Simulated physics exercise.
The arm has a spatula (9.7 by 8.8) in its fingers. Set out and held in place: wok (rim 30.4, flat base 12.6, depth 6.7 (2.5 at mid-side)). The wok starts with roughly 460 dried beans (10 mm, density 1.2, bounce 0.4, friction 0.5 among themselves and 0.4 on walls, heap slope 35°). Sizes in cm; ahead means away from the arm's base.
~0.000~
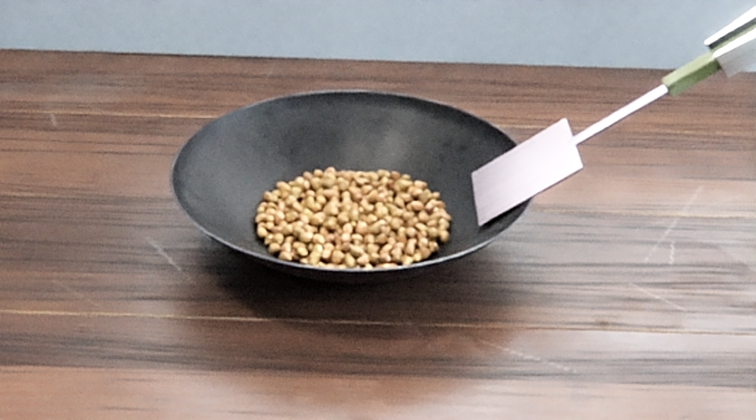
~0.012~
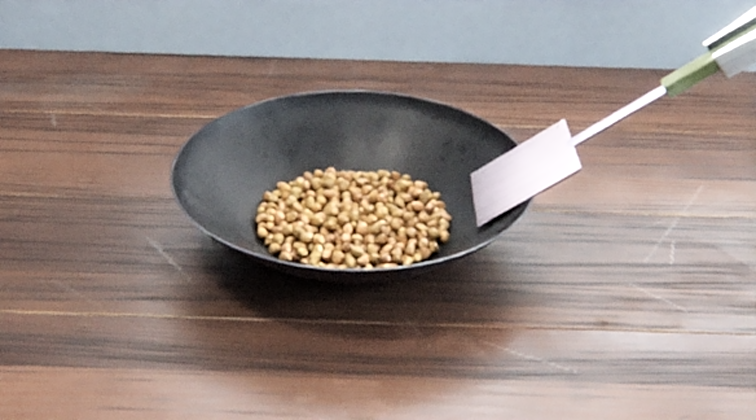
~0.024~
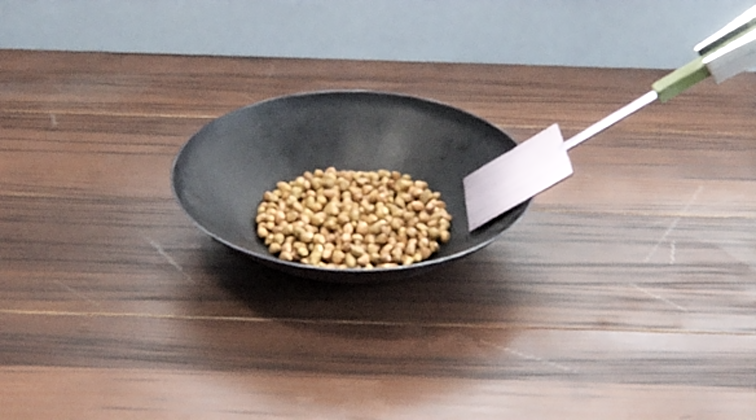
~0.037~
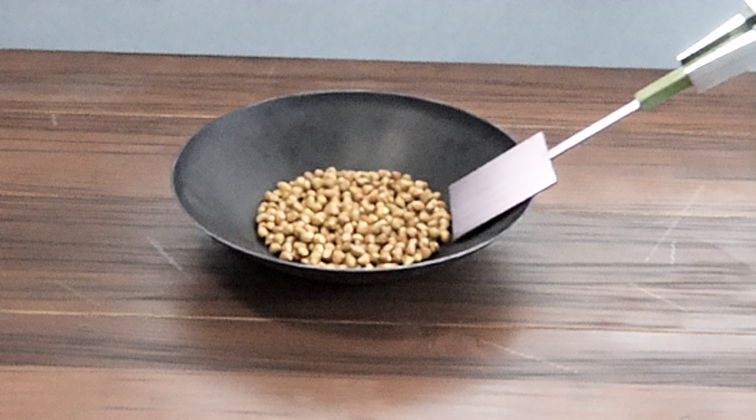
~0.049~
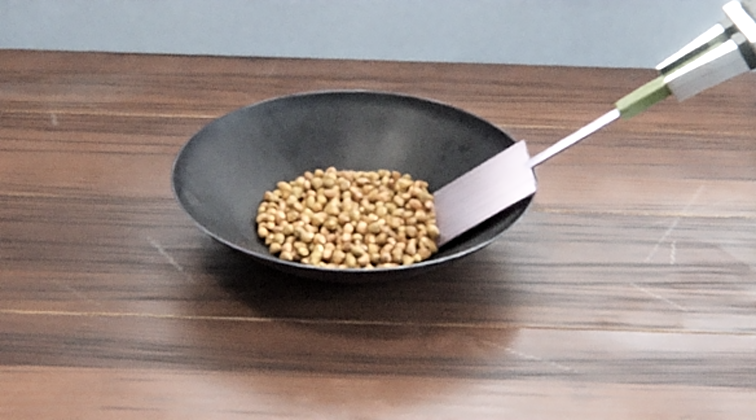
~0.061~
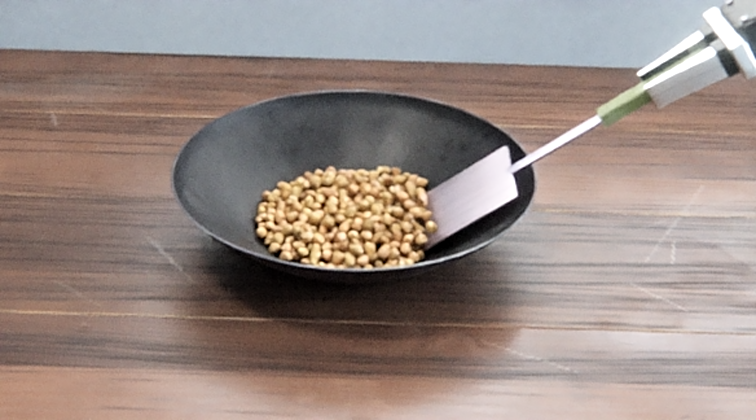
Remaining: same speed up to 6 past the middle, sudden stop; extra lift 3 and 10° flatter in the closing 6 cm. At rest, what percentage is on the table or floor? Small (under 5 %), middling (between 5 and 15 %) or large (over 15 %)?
Answer: Middling; between 5 and 15 % of the dried beans finish on the table or floor.
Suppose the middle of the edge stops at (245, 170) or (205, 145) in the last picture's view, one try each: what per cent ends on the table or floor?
About 35 and 45 per cent.
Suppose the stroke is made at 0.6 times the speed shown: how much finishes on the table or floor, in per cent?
Some 0 per cent.
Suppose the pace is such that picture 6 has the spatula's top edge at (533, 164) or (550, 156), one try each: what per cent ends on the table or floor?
About 0 and 0 per cent.
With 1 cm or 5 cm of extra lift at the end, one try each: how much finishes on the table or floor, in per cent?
About 0 and 15 per cent.
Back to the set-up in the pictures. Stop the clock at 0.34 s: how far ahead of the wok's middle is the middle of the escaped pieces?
Roughly 20 cm.
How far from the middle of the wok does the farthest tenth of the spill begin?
About 40 cm.
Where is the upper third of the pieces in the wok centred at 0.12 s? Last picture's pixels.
Around (329, 195).
After 0.09 s, sloping 37°, highest piece 7 above the table; 464 in the wok.
After 0.12 s, sloping 34°, highest piece 11 above the table; 464 in the wok.
After 0.34 s, sloping 27°, highest piece 11 above the table; 434 in the wok, 7 on the table or floor, 23 on the blade or in flight.
After 1.39 s, sloping 27°, highest piece 7 above the table; 431 in the wok, 33 on the table or floor.
At rest, 431 in the wok, 33 on the table or floor. That is 7 % on the table or floor.
